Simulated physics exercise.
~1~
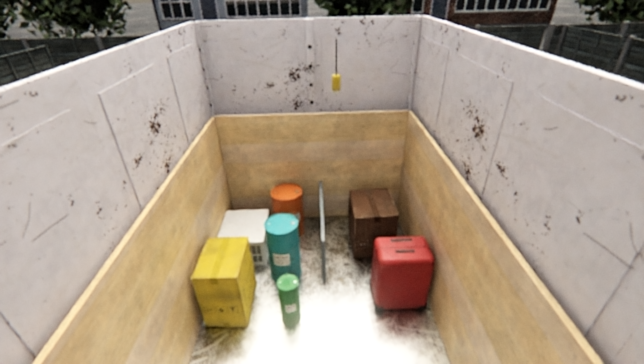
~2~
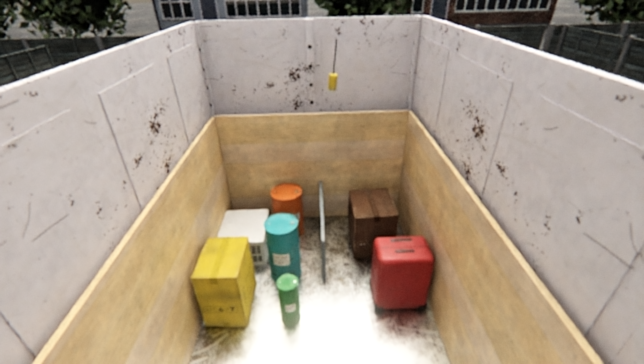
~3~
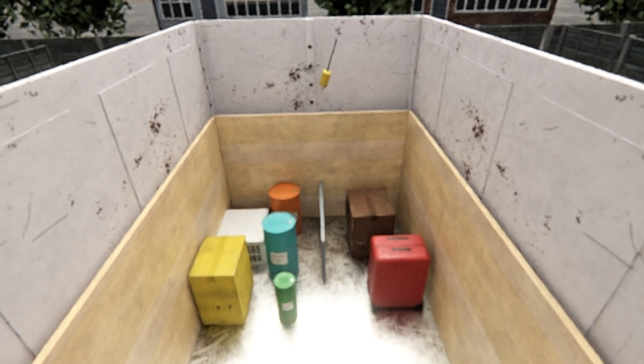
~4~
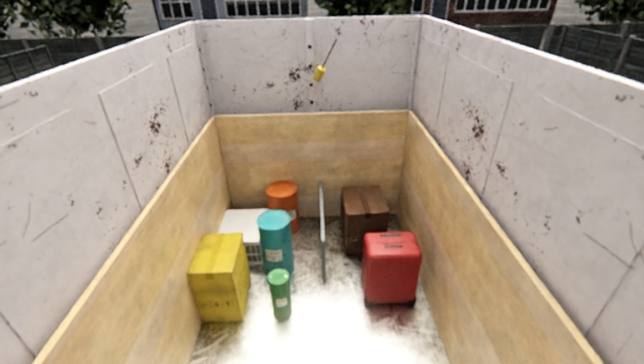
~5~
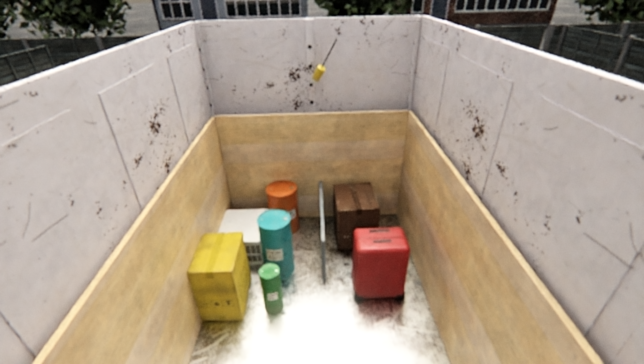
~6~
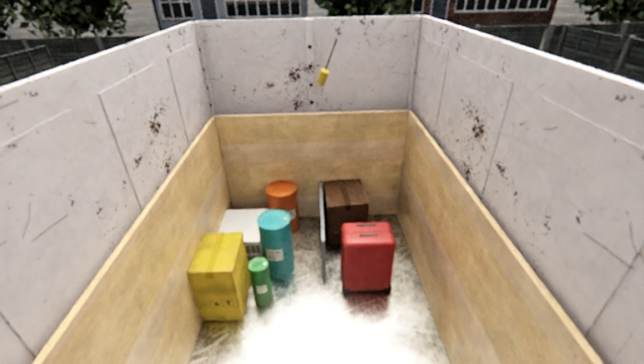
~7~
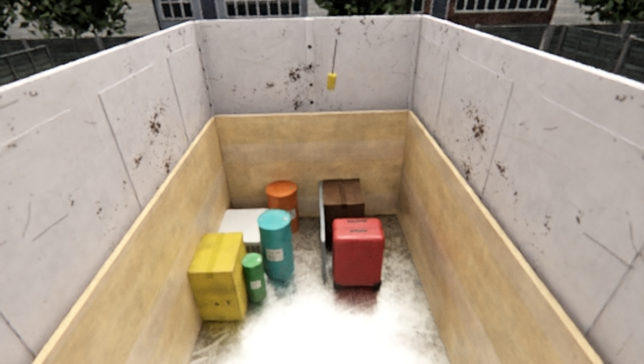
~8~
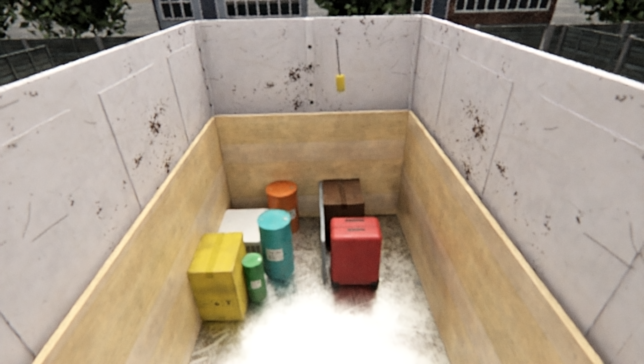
A red case, a brown box and a green canister stand upright in the back of a van with a yellow box, a white chest, a turquoise drum and an orange drum, a low board between the two sides. At first they stay almost still while a small yellow object hanging at the far wall swings left. Then the case, box and canister slide left, the case and canister also edging toward the far wall. The canister stops beside the yellow box, and the brown box stops by the board. The hanging object swings back right, and everything rests upright, the other four practically where they began.
